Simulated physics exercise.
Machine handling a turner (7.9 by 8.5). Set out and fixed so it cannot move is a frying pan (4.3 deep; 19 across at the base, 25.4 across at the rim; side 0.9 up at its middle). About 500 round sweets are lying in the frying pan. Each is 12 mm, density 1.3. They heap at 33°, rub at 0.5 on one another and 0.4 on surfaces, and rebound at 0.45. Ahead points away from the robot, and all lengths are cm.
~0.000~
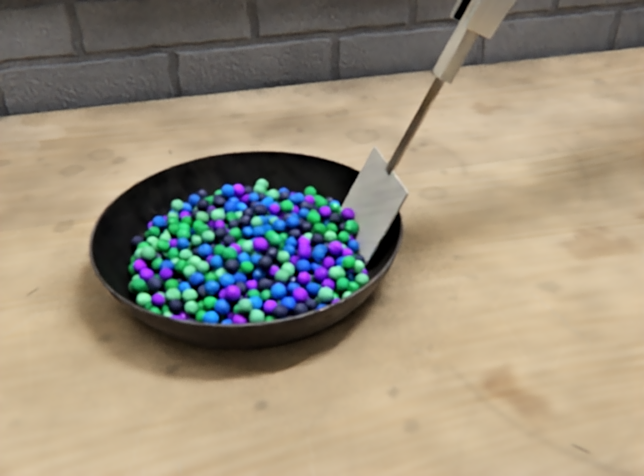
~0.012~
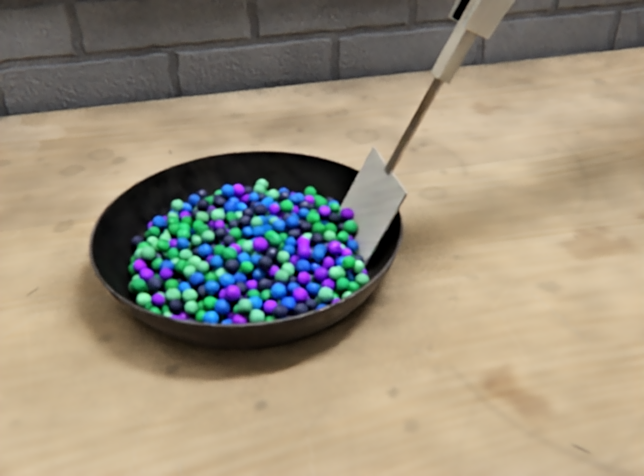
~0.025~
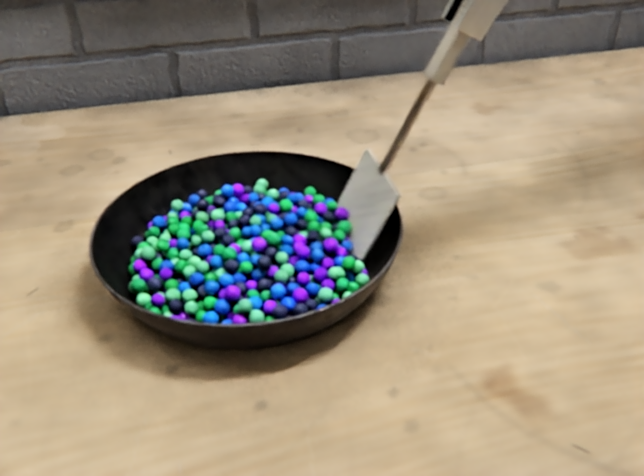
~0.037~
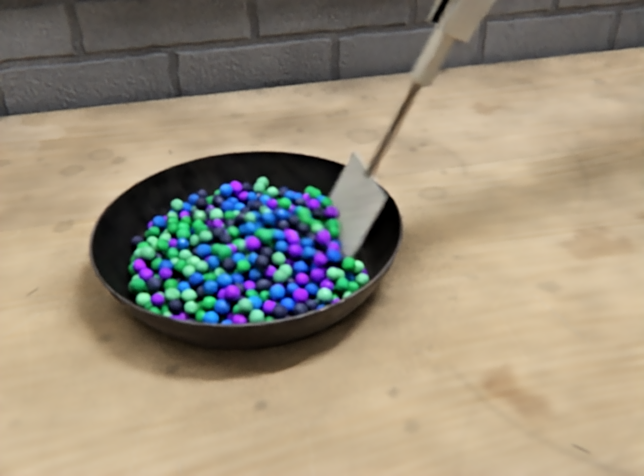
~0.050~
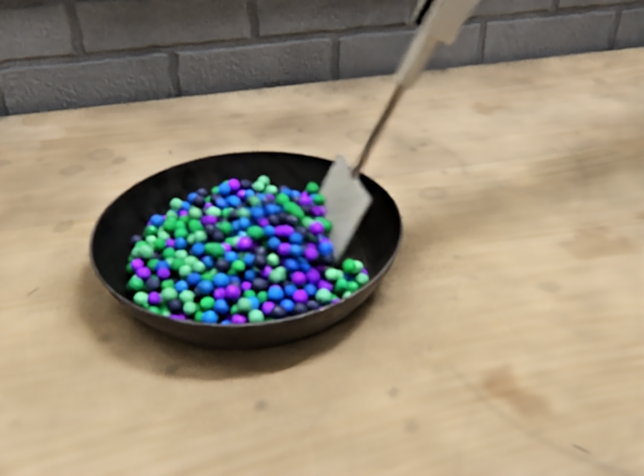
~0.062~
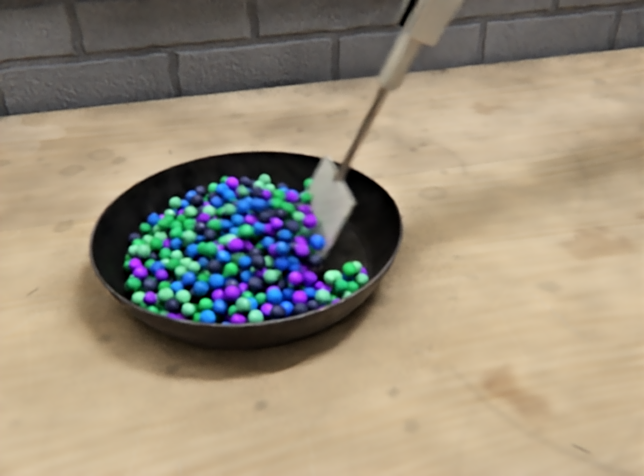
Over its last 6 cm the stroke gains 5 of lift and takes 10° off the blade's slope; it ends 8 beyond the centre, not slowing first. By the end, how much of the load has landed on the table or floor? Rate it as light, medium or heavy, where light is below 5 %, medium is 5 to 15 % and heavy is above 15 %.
Rating: Heavy.
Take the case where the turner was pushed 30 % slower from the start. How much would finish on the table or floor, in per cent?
Then roughly 20 percent.
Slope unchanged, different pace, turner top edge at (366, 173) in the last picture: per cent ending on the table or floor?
Roughly 10 per cent.
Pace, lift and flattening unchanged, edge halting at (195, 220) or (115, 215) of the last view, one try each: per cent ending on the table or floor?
Around 15 per cent for the first try and 30 per cent for the second.
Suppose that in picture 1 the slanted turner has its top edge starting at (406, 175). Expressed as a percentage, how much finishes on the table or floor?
Near 20 in a hundred.
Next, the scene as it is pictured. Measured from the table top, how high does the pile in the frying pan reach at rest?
Some 4.5 cm above the table.
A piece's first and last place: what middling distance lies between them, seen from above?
About 4 centimetres.
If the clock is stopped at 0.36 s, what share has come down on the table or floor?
I'd say close to 20 in a hundred.
After 0.10 s, sloping 63°, highest piece 7 above the table; 497 in the frying pan.
After 0.14 s, sloping 60°, highest piece 8 above the table; 497 in the frying pan.
After 0.36 s, sloping 53°, highest piece 17 above the table; 367 in the frying pan, 96 on the table or floor, 34 on the blade or in flight.
After 1.41 s, sloping 53°, highest piece 4 above the table; 365 in the frying pan, 132 on the table or floor.
At rest, 365 in the frying pan, 132 on the table or floor. That is 27 % on the table or floor.
